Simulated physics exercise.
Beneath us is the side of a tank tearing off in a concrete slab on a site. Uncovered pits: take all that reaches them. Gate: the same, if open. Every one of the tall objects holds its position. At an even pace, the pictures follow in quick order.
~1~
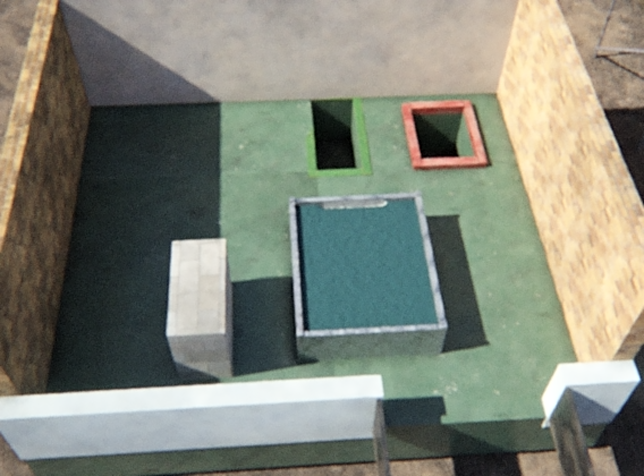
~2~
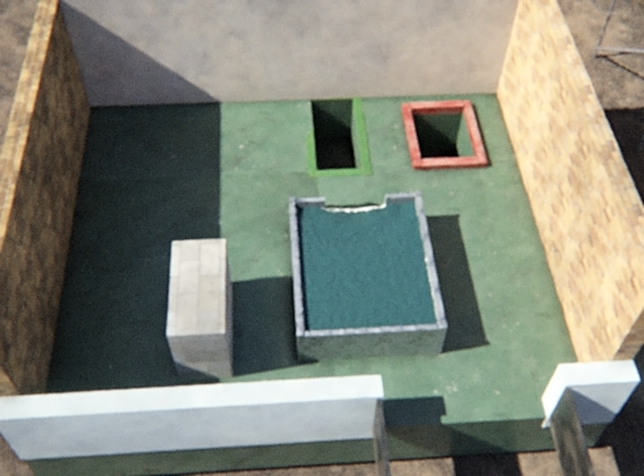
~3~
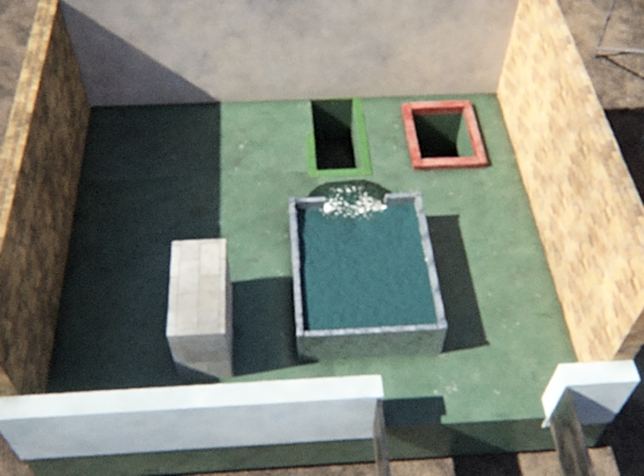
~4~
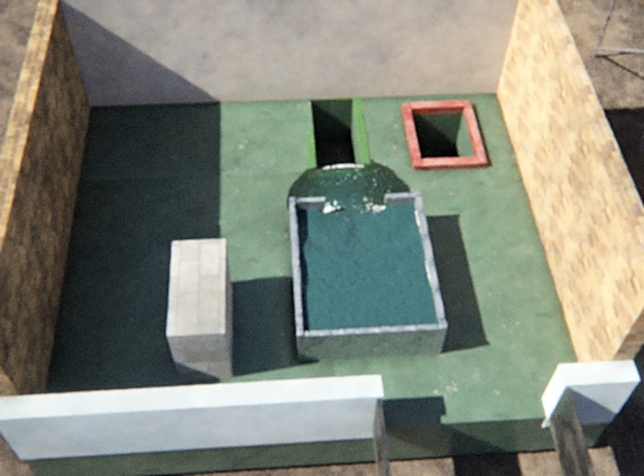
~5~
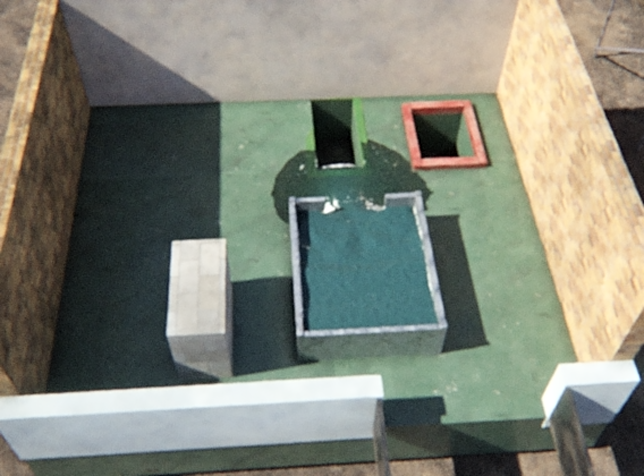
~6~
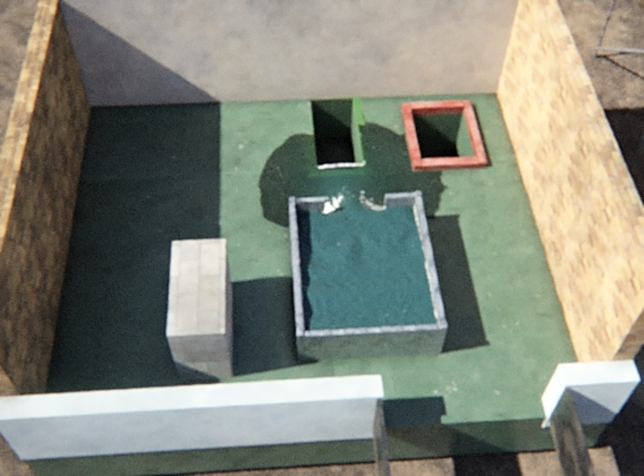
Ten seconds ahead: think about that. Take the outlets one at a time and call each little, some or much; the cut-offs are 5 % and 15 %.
In order: The gate catches little; the green pit catches much; the red pit catches little.
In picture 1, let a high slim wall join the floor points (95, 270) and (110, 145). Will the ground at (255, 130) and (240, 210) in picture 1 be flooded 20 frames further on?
Log, in order: Waterlogged / unreached.
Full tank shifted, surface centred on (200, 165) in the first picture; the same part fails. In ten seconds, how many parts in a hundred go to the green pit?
The green pit takes 35 per cent.
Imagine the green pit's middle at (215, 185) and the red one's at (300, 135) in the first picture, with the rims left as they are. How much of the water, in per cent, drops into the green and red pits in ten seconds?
Breakdown: Green 15%, red 10%.
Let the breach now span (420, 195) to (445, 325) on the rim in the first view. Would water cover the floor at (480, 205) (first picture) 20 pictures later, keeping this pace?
At that point: Swamped.
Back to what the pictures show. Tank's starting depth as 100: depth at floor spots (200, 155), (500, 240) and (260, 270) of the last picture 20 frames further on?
The depth comes out near 2, 2 and 0 per cent.
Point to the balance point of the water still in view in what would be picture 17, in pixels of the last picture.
Estimate: (355, 241).
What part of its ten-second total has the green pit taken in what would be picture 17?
Roughly 35 per cent.
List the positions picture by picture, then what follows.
The first frame shows still water in the tank at (363, 263).
In the second frame, the front is at a hidden place, out from the gap on the tank's far side.
In the third frame, the front is at (330, 187), out from the gap on the tank's far side.
In the fourth frame, the front is at (370, 166), out from the gap on the tank's far side.
In the fifth frame, the front is at (363, 145), out from the gap on the tank's far side.
In the sixth frame, water pours out on the tank's far side and has run to (373, 130).
A moment on, water covers 15 % of the floor; the gate 0 %, the green pit 8 %, the red pit 0 %.
Next, water covers 25 % of the floor; the gate 0 %, the green pit 16 %, the red pit 1 %.
Then, water covers 30 % of the floor; the gate 0 %, the green pit 26 %, the red pit 1 %.
Later, water covers 45 % of the floor; the gate 0 %, the green pit 39 %, the red pit 1 %.
In the end, water covers 60 % of the floor; the gate 1 %, the green pit 50 %, the red pit 1 %.
